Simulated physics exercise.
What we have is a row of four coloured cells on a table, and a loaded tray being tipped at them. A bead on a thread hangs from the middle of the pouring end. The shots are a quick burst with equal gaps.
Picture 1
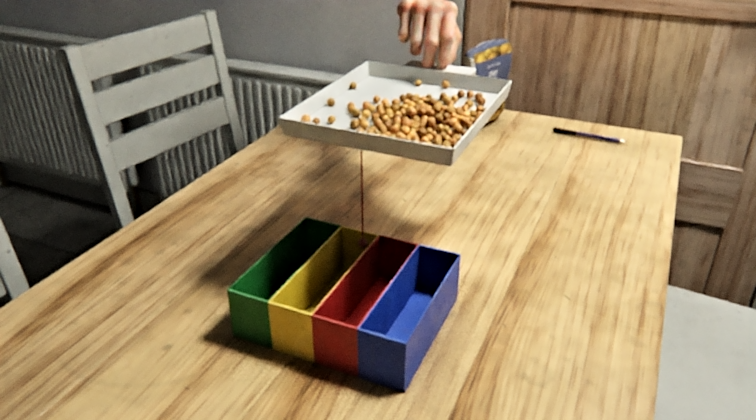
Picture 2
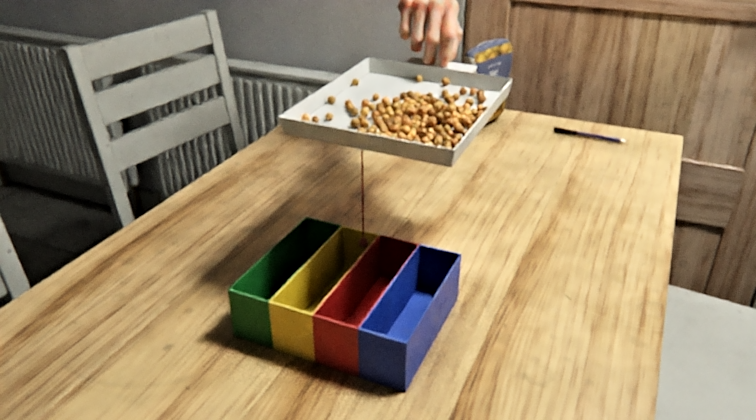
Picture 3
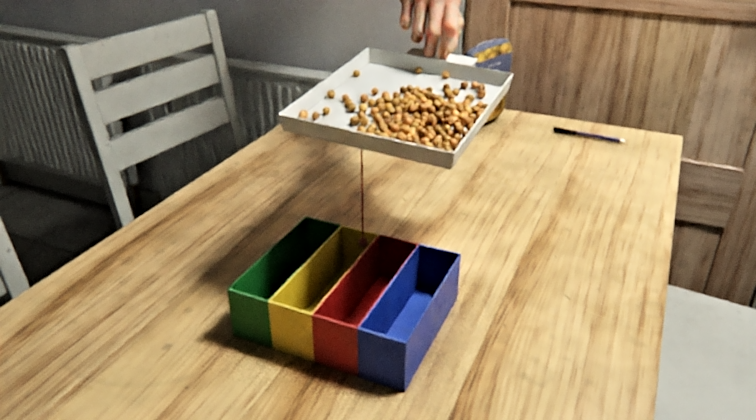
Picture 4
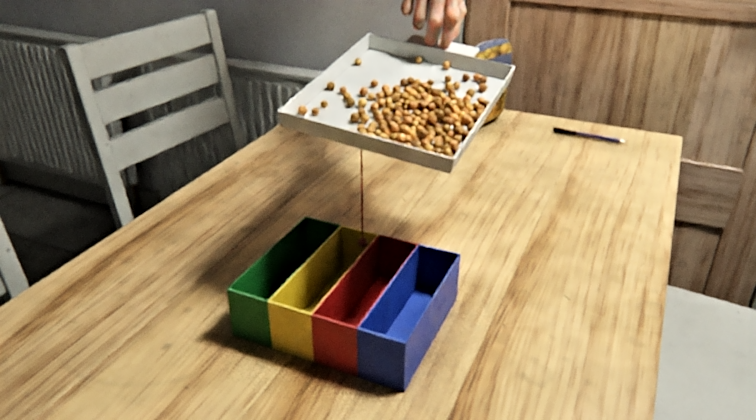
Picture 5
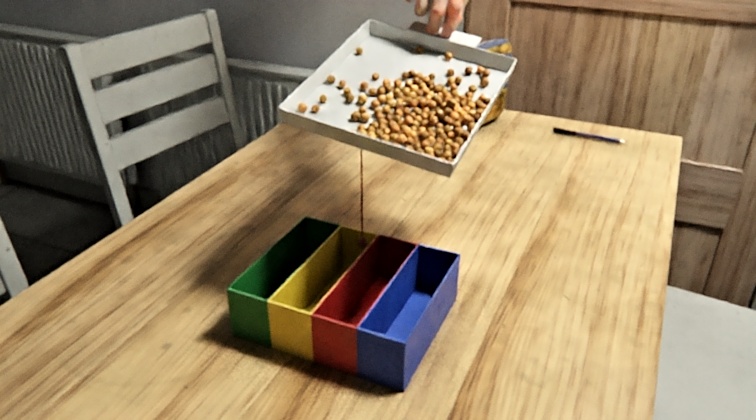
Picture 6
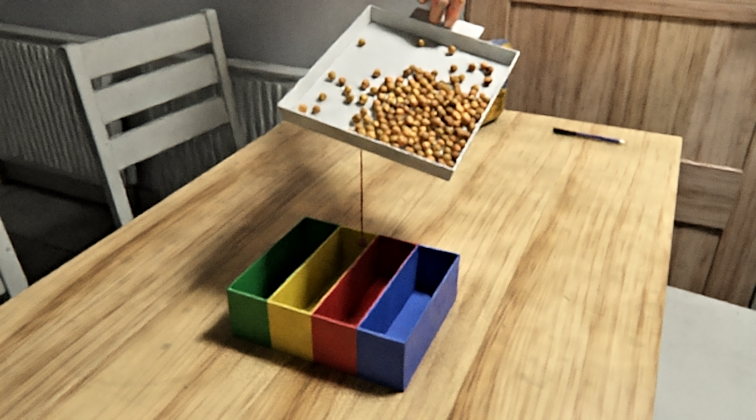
A hand gradually tilts a white tray of round wooden beads above four coloured cells.
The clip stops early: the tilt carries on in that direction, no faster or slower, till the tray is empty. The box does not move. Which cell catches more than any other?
It favours the blue compartment.
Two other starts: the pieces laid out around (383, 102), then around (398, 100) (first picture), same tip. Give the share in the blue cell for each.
In turn 70 and 60 in a hundred.
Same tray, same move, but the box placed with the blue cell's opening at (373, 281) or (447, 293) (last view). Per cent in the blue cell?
The first gives 0 %, the second 60 %.
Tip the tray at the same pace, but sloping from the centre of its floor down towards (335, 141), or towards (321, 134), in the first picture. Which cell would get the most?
In turn: The green one; the green one.
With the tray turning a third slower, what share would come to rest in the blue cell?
Close to 50 per cent.
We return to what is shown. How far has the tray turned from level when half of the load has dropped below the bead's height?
At some 95 degrees.
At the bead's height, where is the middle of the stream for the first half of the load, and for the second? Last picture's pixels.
Early half (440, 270), late half (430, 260).
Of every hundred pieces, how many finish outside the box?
About 40 per cent.
Just after the last frame, tray tipped steeply; almost all on the tray; just a few falling or outside the box.
A moment on, tray tipped past a quarter turn; about a tenth on the tray; roughly half in the blue cell; just a few in the red cell; roughly half falling or outside the box.
Further on, tray tipped past a quarter turn; roughly half in the blue cell; just a few in the red cell; roughly half falling or outside the box.
When it is over, tray tipped past a quarter turn; roughly half in the blue cell; just a few in the red cell; not one in the yellow cell; not one in the green cell; roughly half outside the box.
